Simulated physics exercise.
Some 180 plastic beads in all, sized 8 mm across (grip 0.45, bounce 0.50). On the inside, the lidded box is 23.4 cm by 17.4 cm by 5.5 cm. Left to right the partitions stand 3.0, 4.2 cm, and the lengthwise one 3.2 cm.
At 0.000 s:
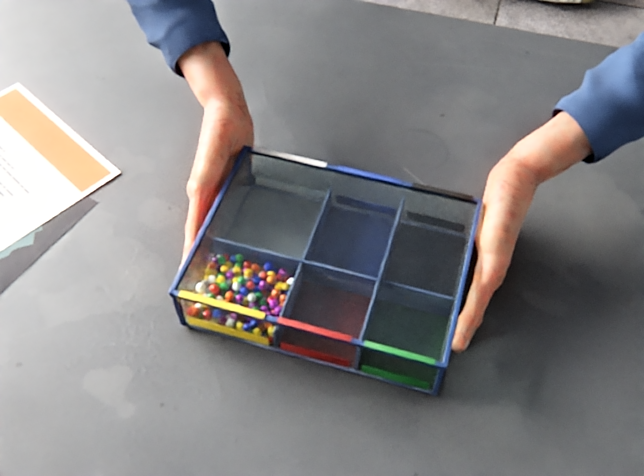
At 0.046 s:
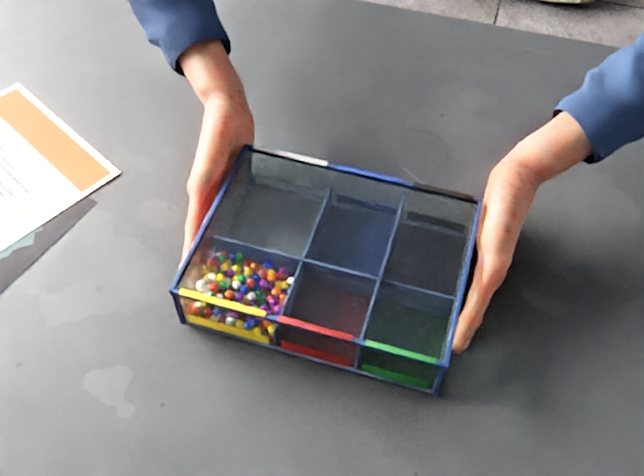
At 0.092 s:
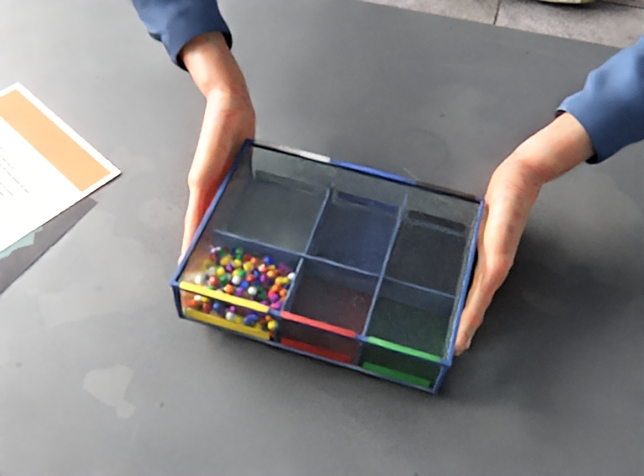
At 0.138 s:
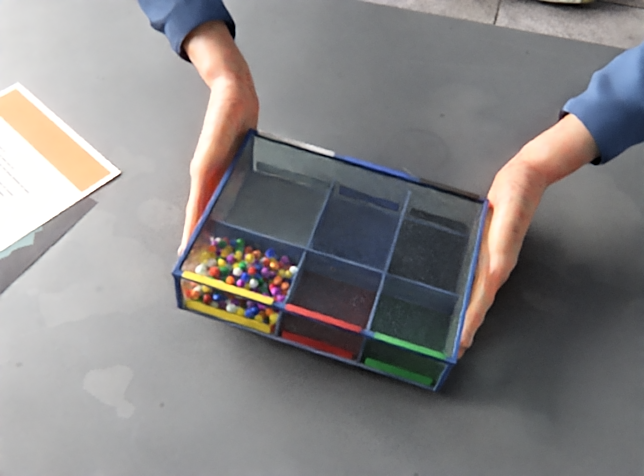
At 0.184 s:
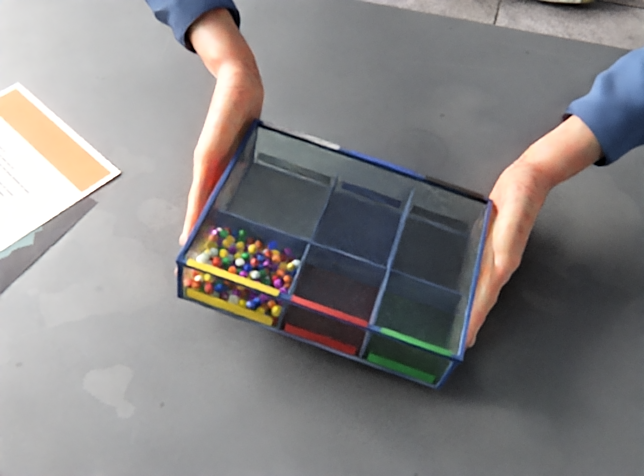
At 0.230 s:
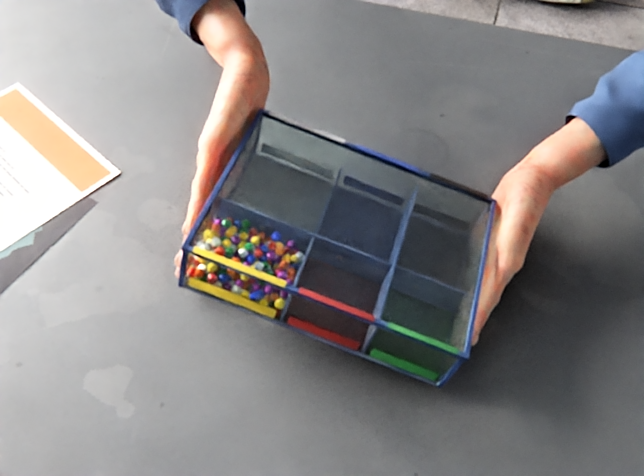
Two hands in blue sleeves grip a clear lidded box by its left and right sides and gradually tilt it, raising its near edge a little, on a grey tabletop seen from above by a still camera. The box has six compartments, with yellow, red and green strips along the front, and a sheet of paper lies at left. Multicoloured beads shift slightly within the front-left yellow compartment, while the others stay empty.
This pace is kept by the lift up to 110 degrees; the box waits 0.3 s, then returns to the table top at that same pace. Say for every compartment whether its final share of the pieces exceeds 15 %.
Red: Does not exceed, blue: Does not exceed, green: Does not exceed, yellow: Does not exceed, white: Does not exceed, black: Exceeds.
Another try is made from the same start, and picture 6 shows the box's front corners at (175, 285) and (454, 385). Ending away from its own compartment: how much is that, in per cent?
About 70 %.
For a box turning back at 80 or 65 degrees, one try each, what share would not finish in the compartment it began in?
I'd expect close to 60 and then close to 20 per cent.
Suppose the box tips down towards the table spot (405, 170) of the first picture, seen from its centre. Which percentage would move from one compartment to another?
That would be close to 100 per cent.
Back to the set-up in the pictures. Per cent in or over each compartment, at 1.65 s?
In per cent: Red 10; blue 15; green 5; yellow 5; white 0; black 65.
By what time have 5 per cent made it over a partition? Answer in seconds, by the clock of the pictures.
At about 1.05 s.
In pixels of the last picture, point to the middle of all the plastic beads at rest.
(442, 256).
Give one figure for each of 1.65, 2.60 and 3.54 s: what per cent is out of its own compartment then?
95, 100, 100.
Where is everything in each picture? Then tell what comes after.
In the first picture, box tilt 0 degrees, front corners at (175, 292) and (442, 364); yellow 100 %.
In the second picture, box tilt 1 degrees, front corners at (175, 289) and (443, 363).
In the third picture, box tilt 3 degrees, front corners at (176, 283) and (446, 362).
In the fourth picture, box tilt 6 degrees, front corners at (178, 272) and (451, 359), lowest corner right back.
In the fifth picture, box tilt 10 degrees, front corners at (182, 260) and (457, 357), lowest corner right back.
In the sixth picture, box tilt 13 degrees, front corners at (188, 247) and (464, 354), lowest corner right back; yellow 100 %. Its pace works out near 75 degrees a second.
Then, at 1.65 s, tilt 110 degrees; red 10 %, blue 15 %, green 5 %, yellow 5 %, black 65 %.
After 2.60 s, tilt 56 degrees; green 5 %, black 95 %.
After 3.54 s, tilt 0 degrees; green 5 %, black 95 %.
At rest (4.3 s), red 0 %, blue 0 %, green 5 %, yellow 0 %, white 0 %, black 95 %.
